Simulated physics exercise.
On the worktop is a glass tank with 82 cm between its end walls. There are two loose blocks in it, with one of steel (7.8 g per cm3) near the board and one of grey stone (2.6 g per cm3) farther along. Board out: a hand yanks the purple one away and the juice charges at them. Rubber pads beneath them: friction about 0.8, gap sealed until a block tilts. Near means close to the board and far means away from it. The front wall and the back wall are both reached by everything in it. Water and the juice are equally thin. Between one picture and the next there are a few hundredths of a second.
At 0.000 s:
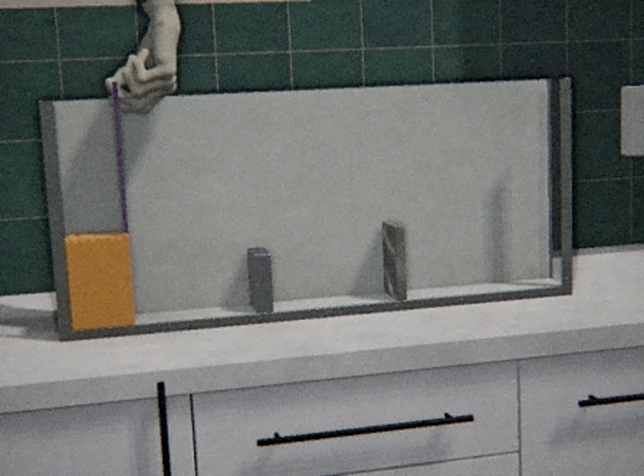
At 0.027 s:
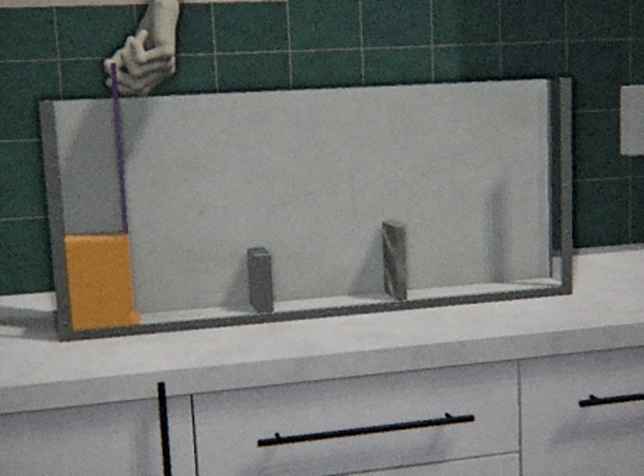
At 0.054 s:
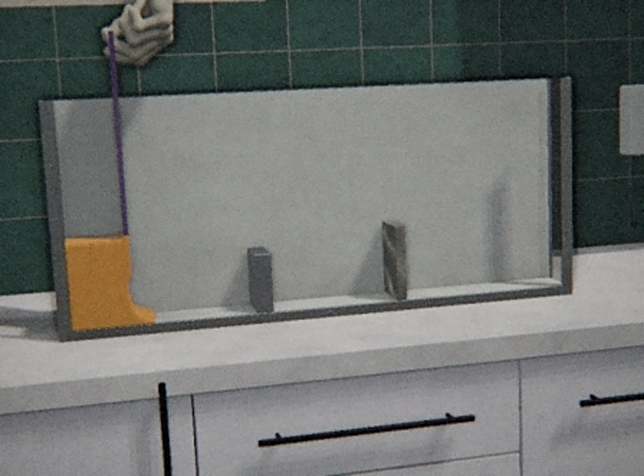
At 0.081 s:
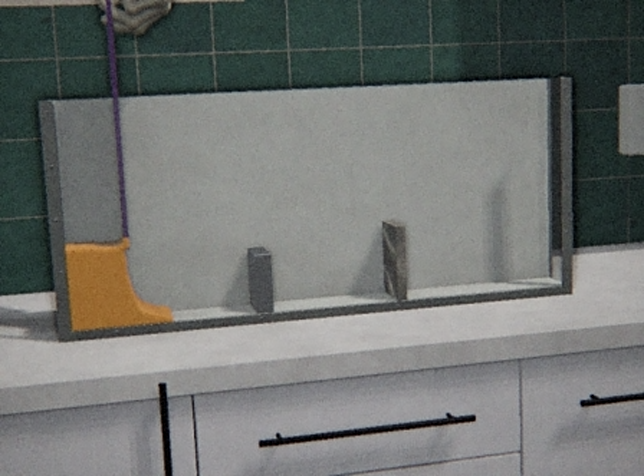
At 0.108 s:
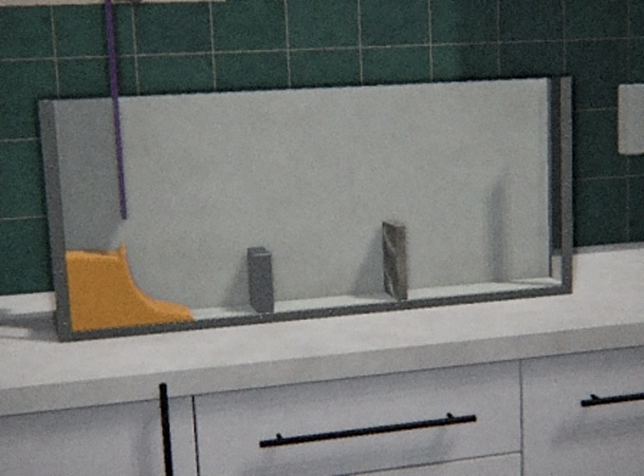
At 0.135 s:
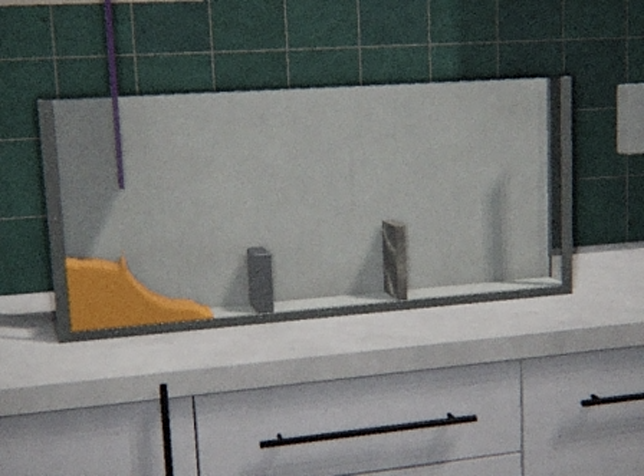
On a kitchen worktop, a hand pulling a purple board up from a glass tank, orange liquid slumping rightward toward two upright blocks.
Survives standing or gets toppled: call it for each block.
Near one - survives standing; far one - survives standing.
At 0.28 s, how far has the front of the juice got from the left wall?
Roughly 30 cm out.
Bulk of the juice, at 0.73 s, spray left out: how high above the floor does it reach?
Roughly 6.0 cm up.
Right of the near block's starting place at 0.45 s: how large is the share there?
Close to 0 in a hundred.
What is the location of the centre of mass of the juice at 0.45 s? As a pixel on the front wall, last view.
Roughly at pixel (200, 288).
After 0.28 s the front has run 29 cm from the left wall, the near block is upright and the far block is upright.
After 0.45 s the near block is upright and the far block is upright.
After 0.73 s the near block is upright and the far block is upright.
In the end the near block is upright and the far block is upright; 0 per cent of the juice is past where the far block first stood.
